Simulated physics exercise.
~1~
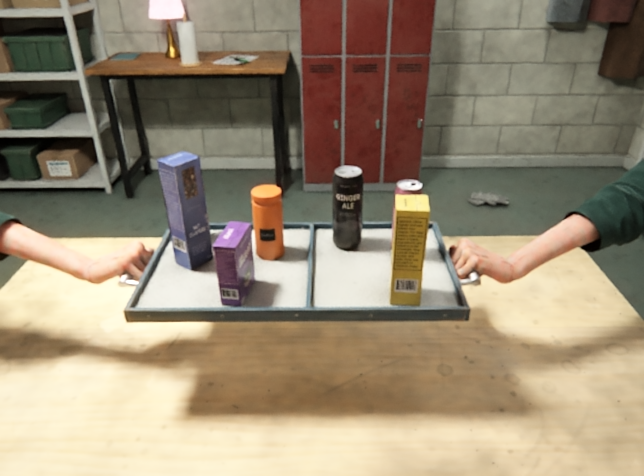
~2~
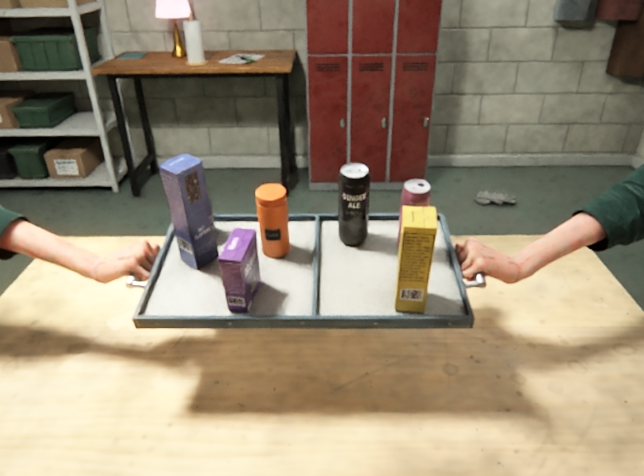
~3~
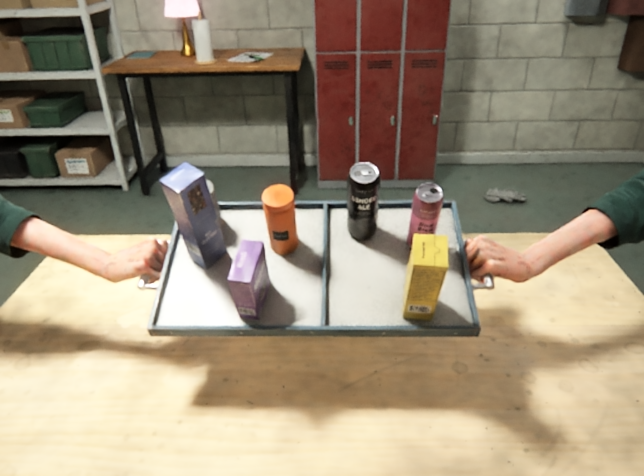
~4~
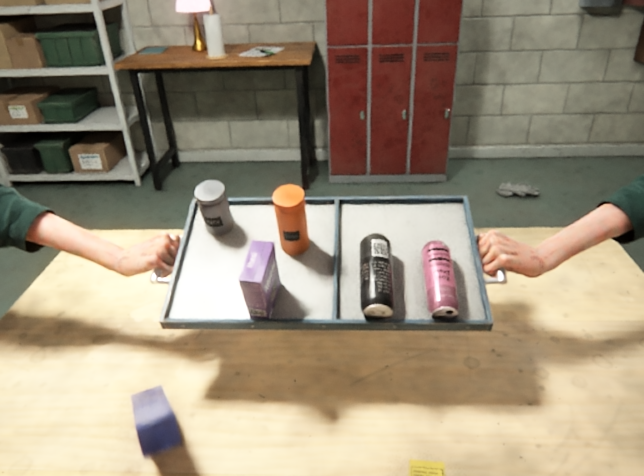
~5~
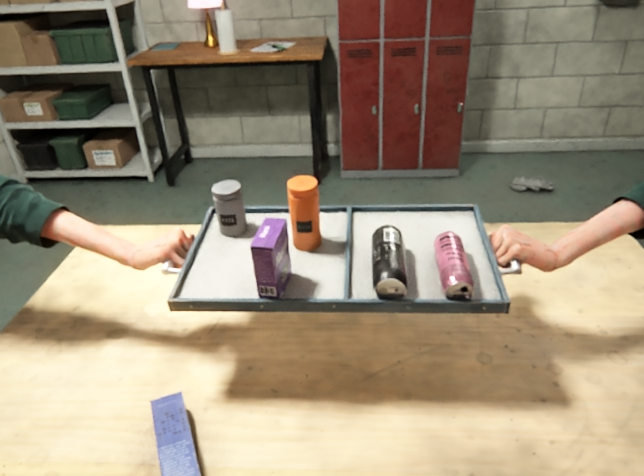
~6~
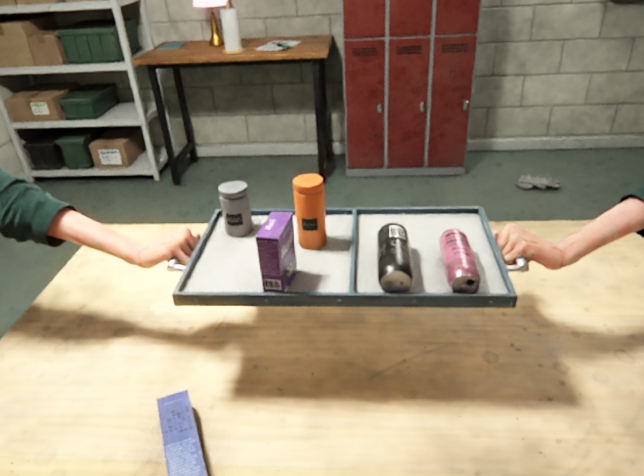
Above a table, hands tip a tray, two cartons fall off, and two cans topple.
